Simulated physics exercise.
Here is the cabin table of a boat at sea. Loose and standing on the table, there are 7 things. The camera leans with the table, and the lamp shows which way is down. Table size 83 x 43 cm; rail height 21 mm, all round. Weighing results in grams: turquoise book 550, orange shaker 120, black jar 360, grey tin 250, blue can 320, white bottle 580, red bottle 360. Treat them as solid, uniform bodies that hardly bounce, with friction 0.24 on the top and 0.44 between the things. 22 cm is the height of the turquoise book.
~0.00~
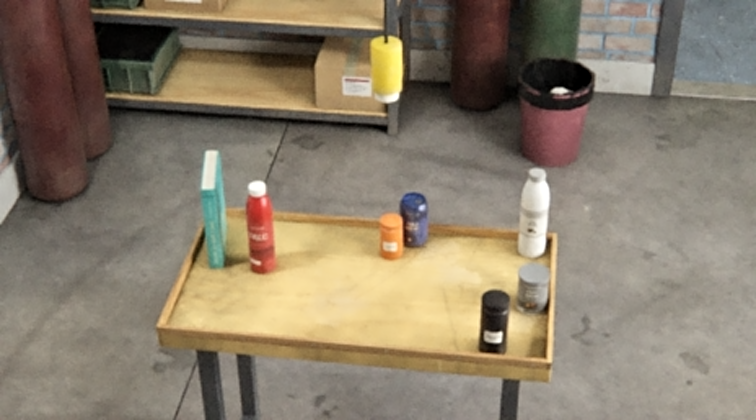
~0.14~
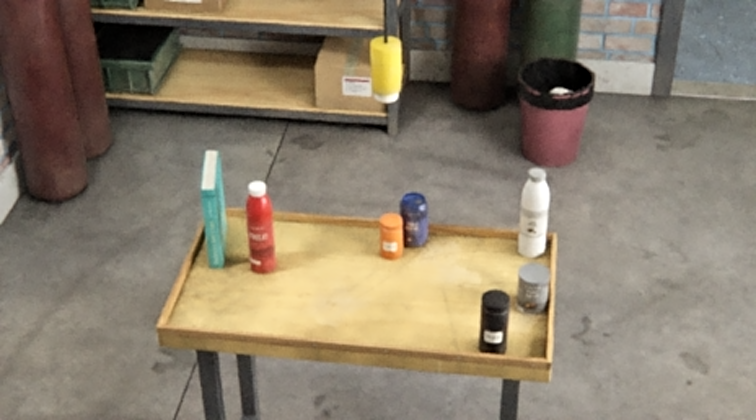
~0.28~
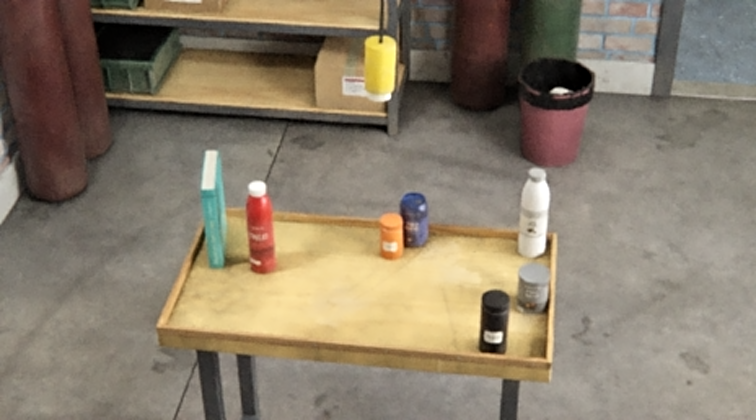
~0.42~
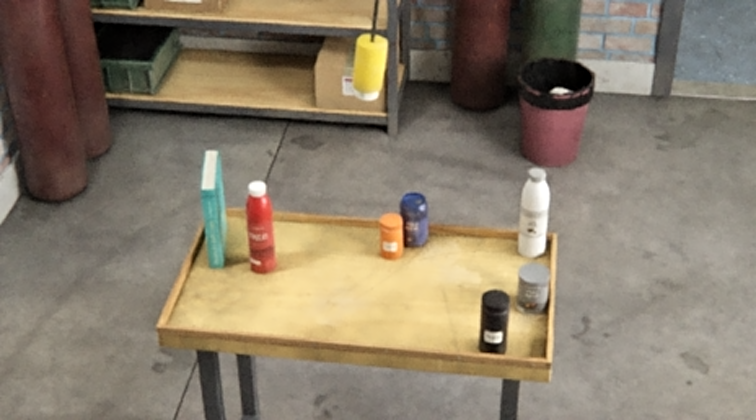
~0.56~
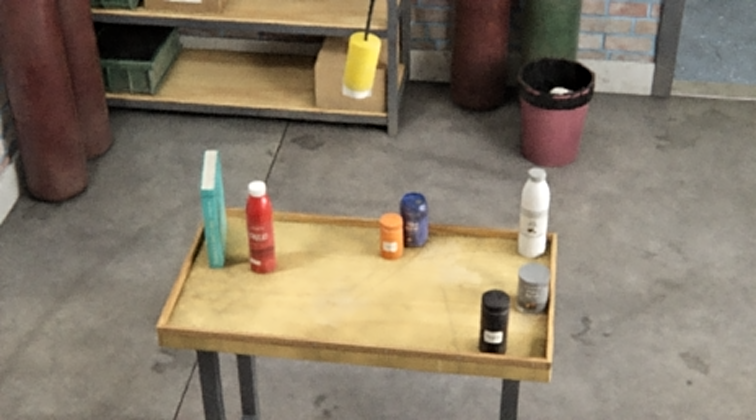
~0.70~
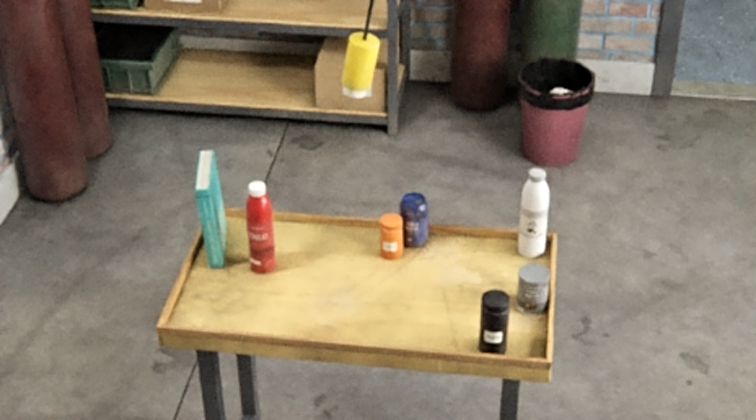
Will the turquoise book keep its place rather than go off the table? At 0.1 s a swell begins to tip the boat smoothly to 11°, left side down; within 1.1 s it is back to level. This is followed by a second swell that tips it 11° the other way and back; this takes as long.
No, it goes off the table.
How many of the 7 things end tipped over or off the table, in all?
I get 1.
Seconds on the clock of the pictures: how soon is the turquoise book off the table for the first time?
Somewhere about 0.9 s.
After 1.20 s, boat level; turquoise book now off the table.
After 1.40 s, floor tilted 3°, right side down.
In the end (2.8 s), off the table, turquoise book; the other 6 under 5 cm from the start.
